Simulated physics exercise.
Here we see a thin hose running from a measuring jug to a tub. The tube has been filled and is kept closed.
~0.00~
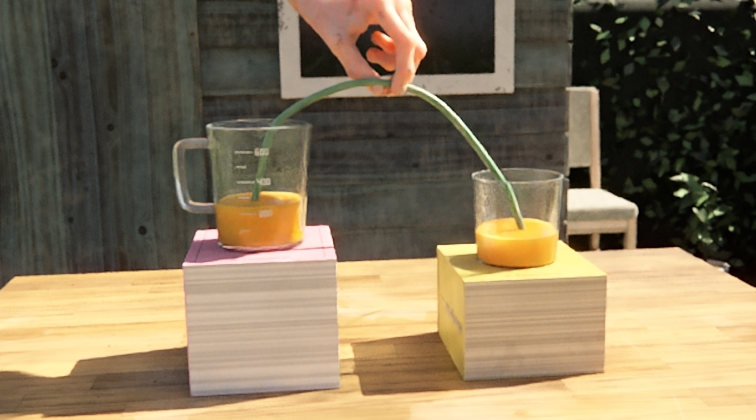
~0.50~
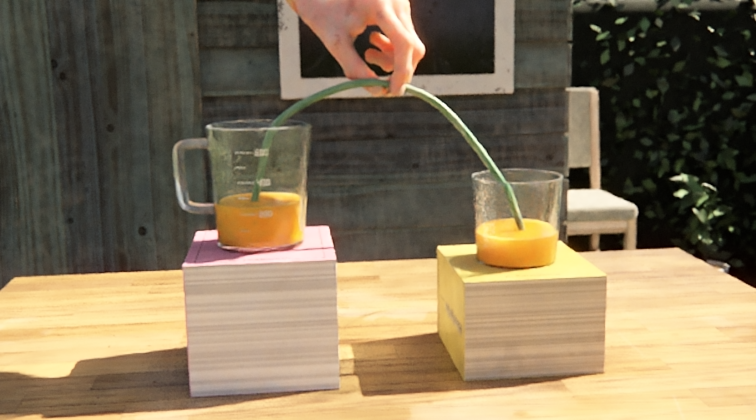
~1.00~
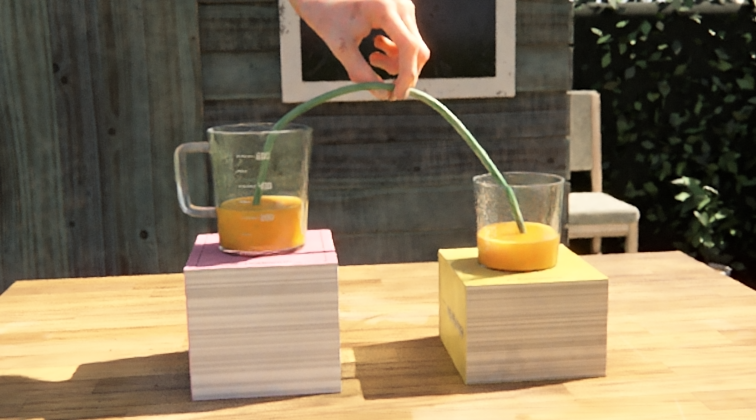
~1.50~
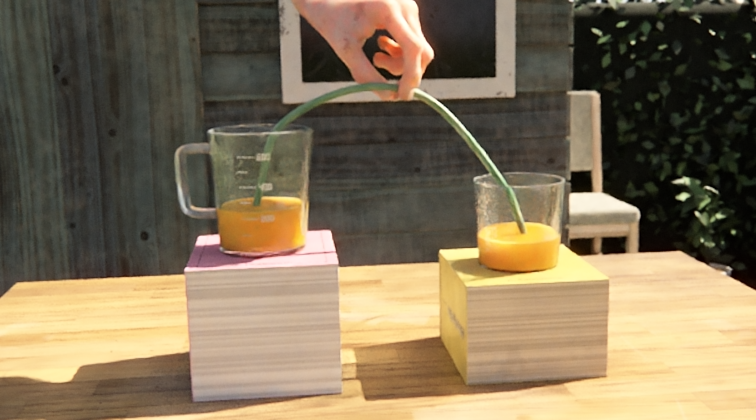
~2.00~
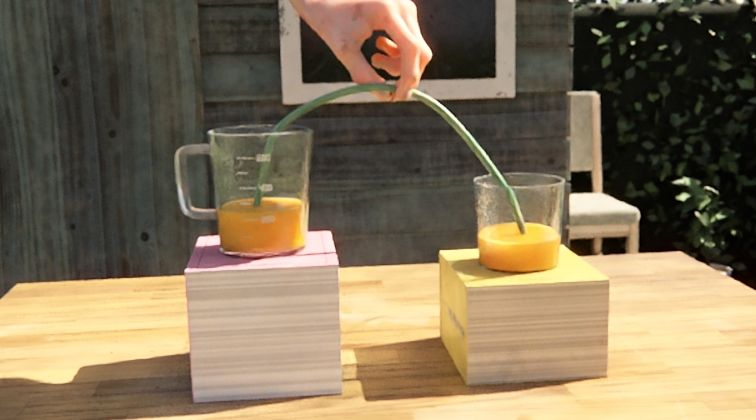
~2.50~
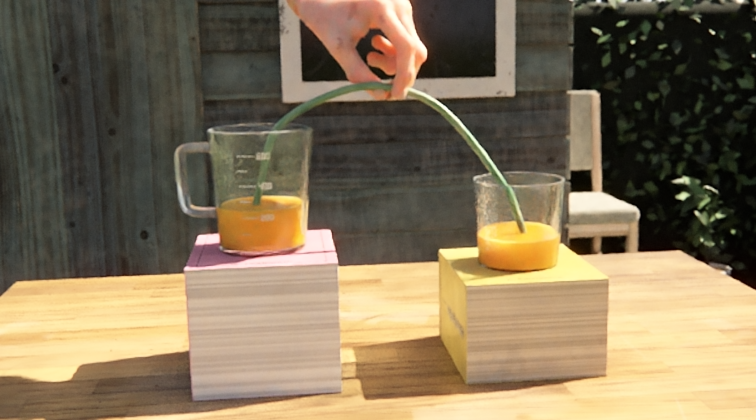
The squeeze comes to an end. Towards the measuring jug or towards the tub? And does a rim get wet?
It moves to the right, and the receiving one holds it all.
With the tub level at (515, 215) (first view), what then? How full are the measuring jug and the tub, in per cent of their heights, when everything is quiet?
They end up at around 20 and 65 percent of their heights, respectively.
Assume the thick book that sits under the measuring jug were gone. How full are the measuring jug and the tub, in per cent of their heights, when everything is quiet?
In the order asked, close to 45 and 15 out of a hundred.
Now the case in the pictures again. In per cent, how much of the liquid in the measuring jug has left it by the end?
About 60 in a hundred.
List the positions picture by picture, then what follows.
The first picture shows nothing flows; measuring jug (259, 181) about a third full, up on the thick book; tub (517, 216) about a third full, up on the book.
The second picture shows fingers on the hose; measuring jug about a third full, surface at (259, 201); tub about a third full, surface at (516, 232).
The third picture shows still shut; measuring jug (260, 185) about a third full; tub (518, 220) about a third full.
In the fourth picture, the hose is pinched; measuring jug about a third full, surface at (261, 205); tub about a third full, surface at (518, 235).
The fifth picture shows nothing flows; measuring jug (261, 187) about a third full, up on the thick book; tub (519, 220) about a third full, up on the book.
The sixth picture shows fingers on the hose; measuring jug about a third full, surface at (261, 204); tub about a third full, surface at (518, 235).
By 8.0 s, the measuring jug is about a quarter full; the tub is about a third full.
By 20.0 s, the measuring jug is about a quarter full; the tub is about half full.
By 45.0 s, the measuring jug is nearly empty; the tub is about half full; the two surfaces are level.
